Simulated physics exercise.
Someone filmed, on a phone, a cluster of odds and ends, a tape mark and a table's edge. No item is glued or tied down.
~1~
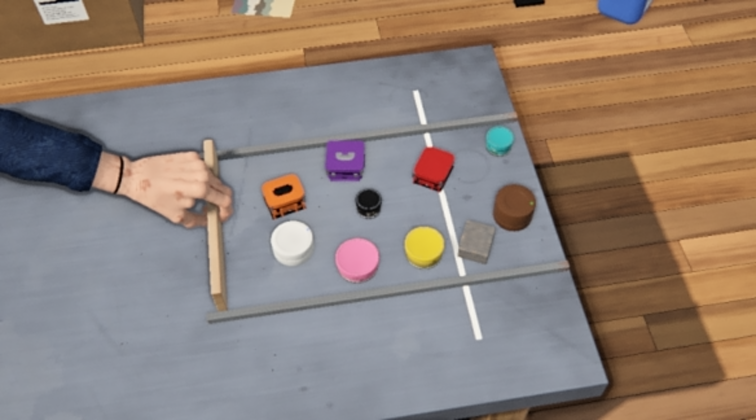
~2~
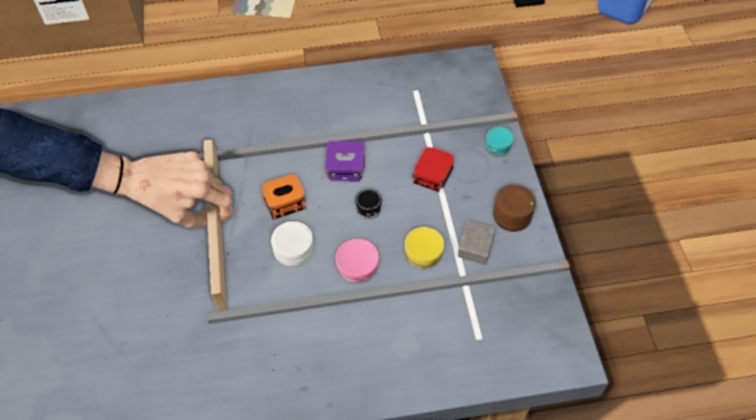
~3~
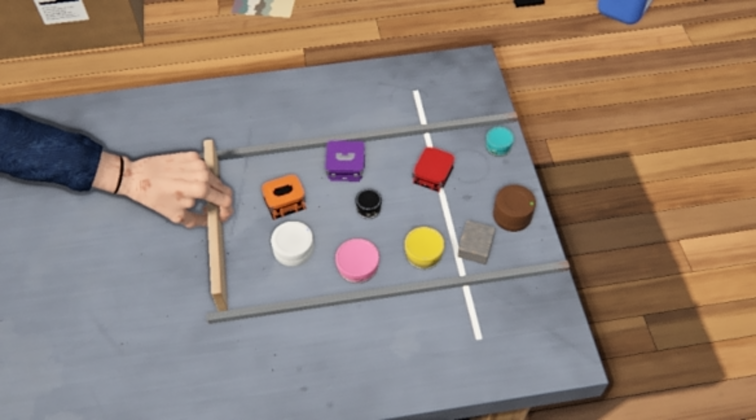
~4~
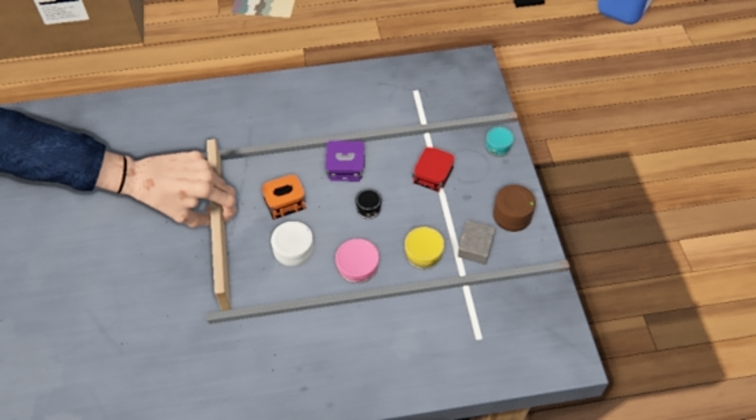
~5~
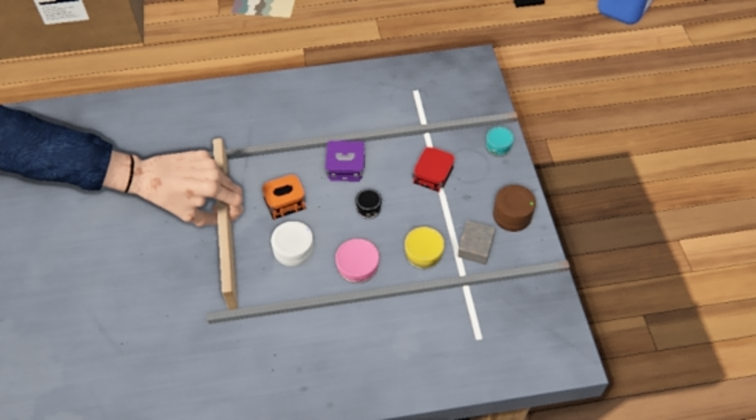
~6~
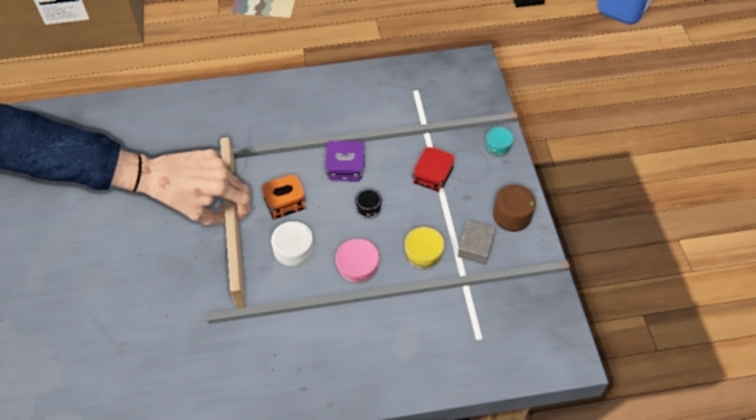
At the start, a hand holds a wooden board upright at the left of a grey table, beside small colourful pots, lids and cases between two rails. The board stays still at first, then the hand slides it slightly right, closer to the orange case and white lid, while the objects remain still.
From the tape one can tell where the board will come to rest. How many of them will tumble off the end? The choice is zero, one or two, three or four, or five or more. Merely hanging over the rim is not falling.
Pretty sure the pieces that leave the surface number zero this time.
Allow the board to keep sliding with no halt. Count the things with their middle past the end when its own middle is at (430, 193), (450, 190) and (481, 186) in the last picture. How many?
Going through the three positions, you'd get 0, 0 and 3.
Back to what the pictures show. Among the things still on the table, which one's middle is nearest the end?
The answer: The turquoise pot.
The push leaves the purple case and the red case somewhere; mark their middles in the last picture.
First object about (449, 146); second object about (486, 157).
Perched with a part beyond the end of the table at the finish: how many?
So the number is 0.
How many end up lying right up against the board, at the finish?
So the total is 4.
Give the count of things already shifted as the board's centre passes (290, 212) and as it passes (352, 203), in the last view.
I get 2 at the one place and 5 at the other.
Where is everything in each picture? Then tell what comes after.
The first frame shows turquoise pot (500, 142); brown lid (514, 208); grey block (477, 242); board (215, 222); tape (444, 202).
The second frame shows brown lid (514, 208); pink pot (358, 261).
The third frame shows grey block (476, 242); yellow tin (424, 249).
The fourth frame shows turquoise pot (499, 142); white lid (293, 244).
The fifth frame shows brown lid (514, 208); orange case (284, 197).
The sixth frame shows turquoise pot (499, 142); brown lid (514, 208); grey block (476, 242); board (233, 220); tape (444, 202).
A little later, none off yet; turquoise pot at rest near (499, 142); brown lid at rest near (514, 208); grey block at rest near (476, 242).
When it is over, the number that fall off is zero.
